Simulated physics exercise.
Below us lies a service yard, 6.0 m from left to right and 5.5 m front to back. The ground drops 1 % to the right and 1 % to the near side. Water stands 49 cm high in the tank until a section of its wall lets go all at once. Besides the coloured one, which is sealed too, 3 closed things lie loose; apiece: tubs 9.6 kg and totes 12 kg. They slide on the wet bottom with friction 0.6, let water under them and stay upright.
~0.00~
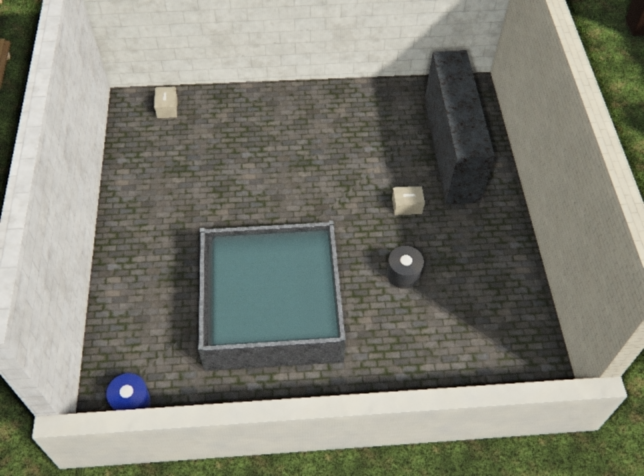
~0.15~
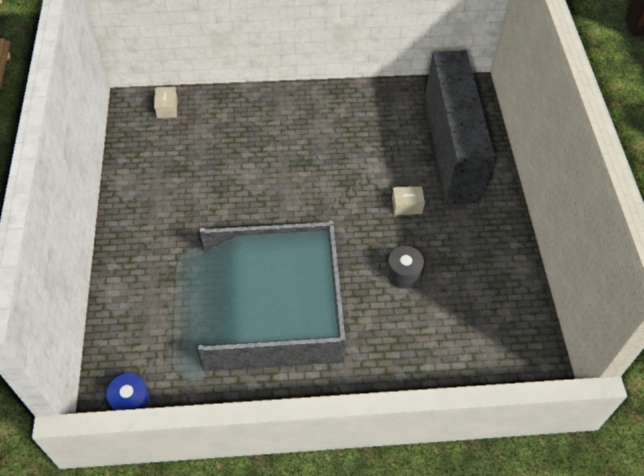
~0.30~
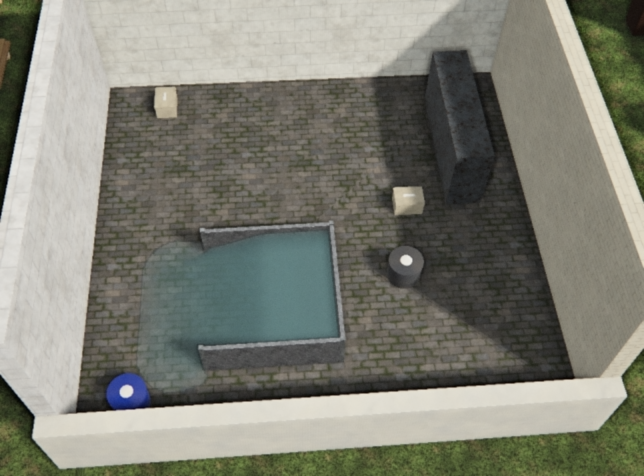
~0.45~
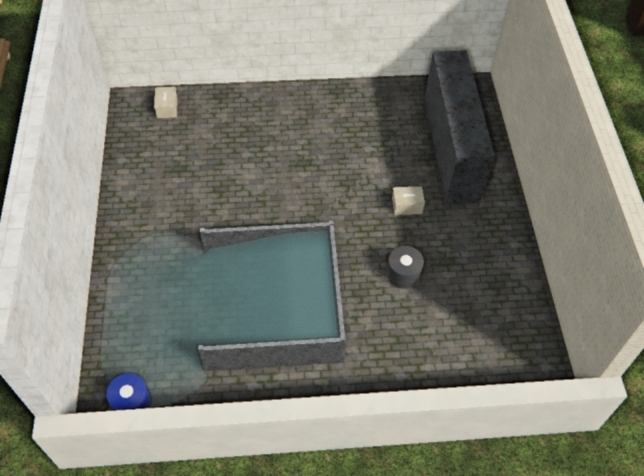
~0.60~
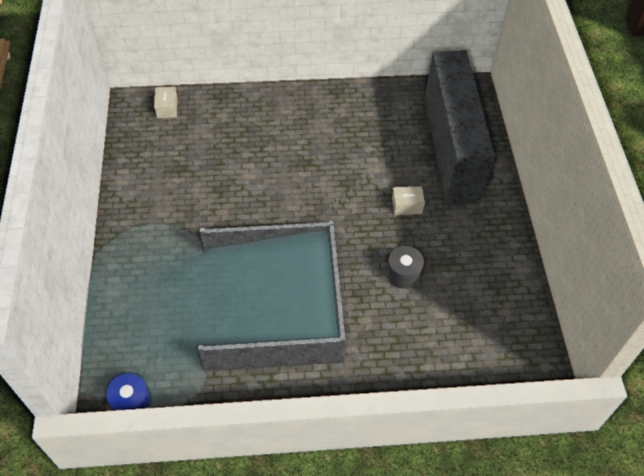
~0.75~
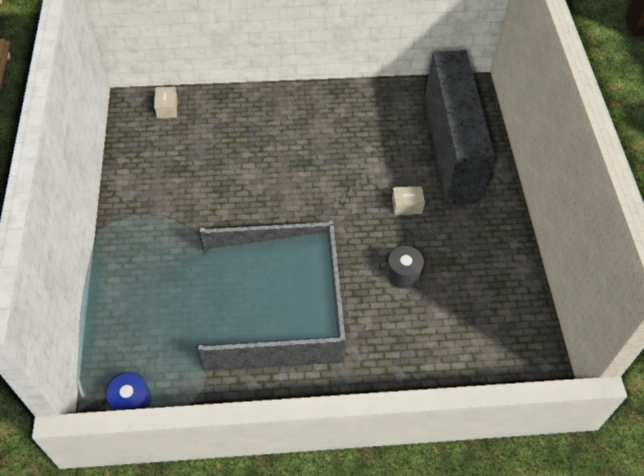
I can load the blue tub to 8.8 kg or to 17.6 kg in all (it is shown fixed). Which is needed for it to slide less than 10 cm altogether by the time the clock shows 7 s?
For it, neither load is enough.
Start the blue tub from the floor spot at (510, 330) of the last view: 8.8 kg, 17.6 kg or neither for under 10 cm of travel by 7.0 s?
It takes the larger.
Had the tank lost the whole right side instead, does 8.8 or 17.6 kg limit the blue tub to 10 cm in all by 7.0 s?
Then only the larger load is enough.
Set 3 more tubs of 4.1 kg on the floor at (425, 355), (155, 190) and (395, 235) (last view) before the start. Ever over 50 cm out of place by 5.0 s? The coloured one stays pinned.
In that order: Past it, over, less.
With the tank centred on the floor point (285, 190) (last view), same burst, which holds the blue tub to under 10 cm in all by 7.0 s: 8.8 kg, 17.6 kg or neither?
In that case neither load is enough.
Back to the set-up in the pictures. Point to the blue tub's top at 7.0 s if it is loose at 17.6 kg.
Near (453, 359).
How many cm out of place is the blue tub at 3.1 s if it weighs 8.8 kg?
Roughly 200 cm.
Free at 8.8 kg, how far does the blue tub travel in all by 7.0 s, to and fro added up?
About 750 cm.
After 1.4 s the blue tub would be 25 cm from its start with 8.8 kg and 9 cm from its start with 17.6 kg; 13 cm of water round it then.
After 3.1 s the blue tub would be 219 cm from its start with 8.8 kg and 170 cm from its start with 17.6 kg; 10 cm of water round it then.
After 4.9 s the blue tub would be 514 cm from its start with 8.8 kg and 378 cm from its start with 17.6 kg; 6 cm of water round it then.
After 7.0 s the blue tub would be 503 cm from its start with 8.8 kg and 382 cm from its start with 17.6 kg; 5 cm of water round it then.
